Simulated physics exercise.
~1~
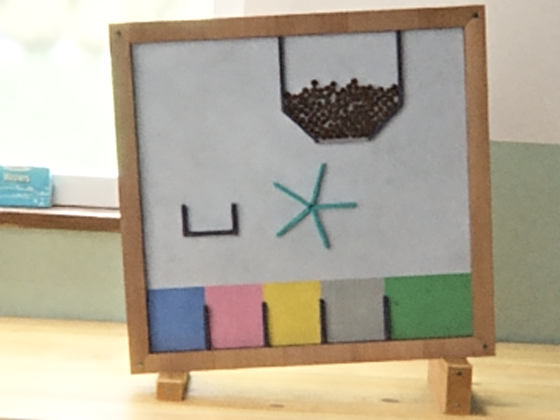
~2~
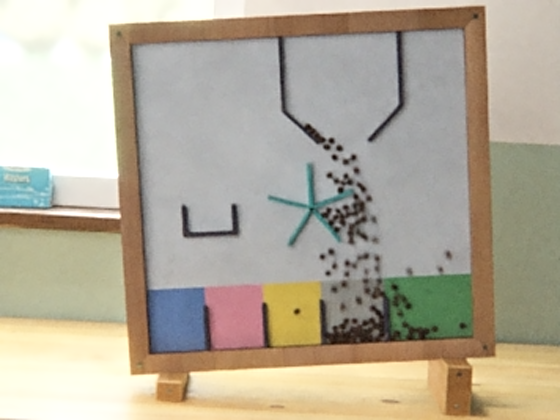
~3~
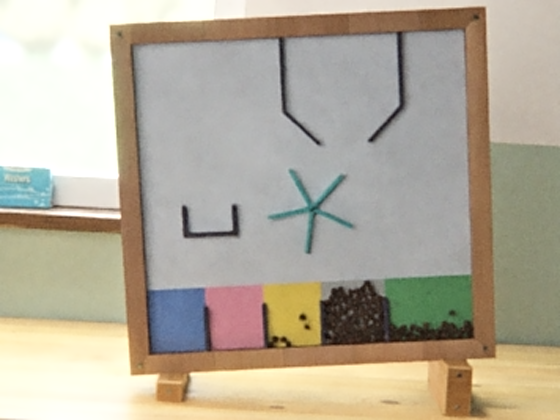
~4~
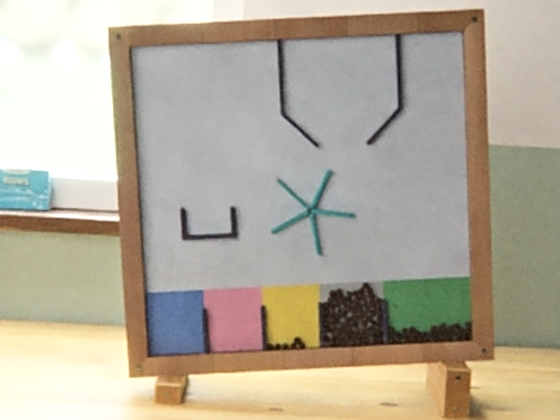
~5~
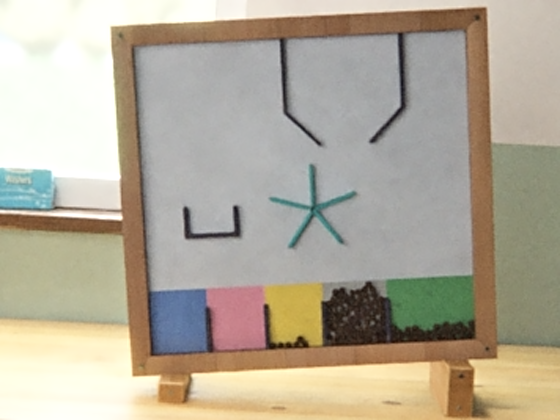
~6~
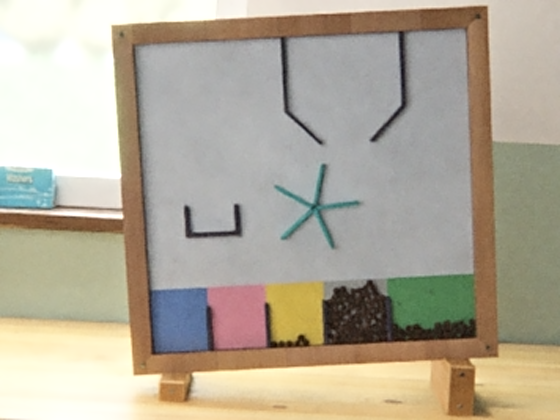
A wooden-framed board held a hopper of small dark beads, which poured out past a turning teal star-shaped wheel into the coloured bins below, and they ended up mostly in the grey bin, with some in green and a few in yellow.
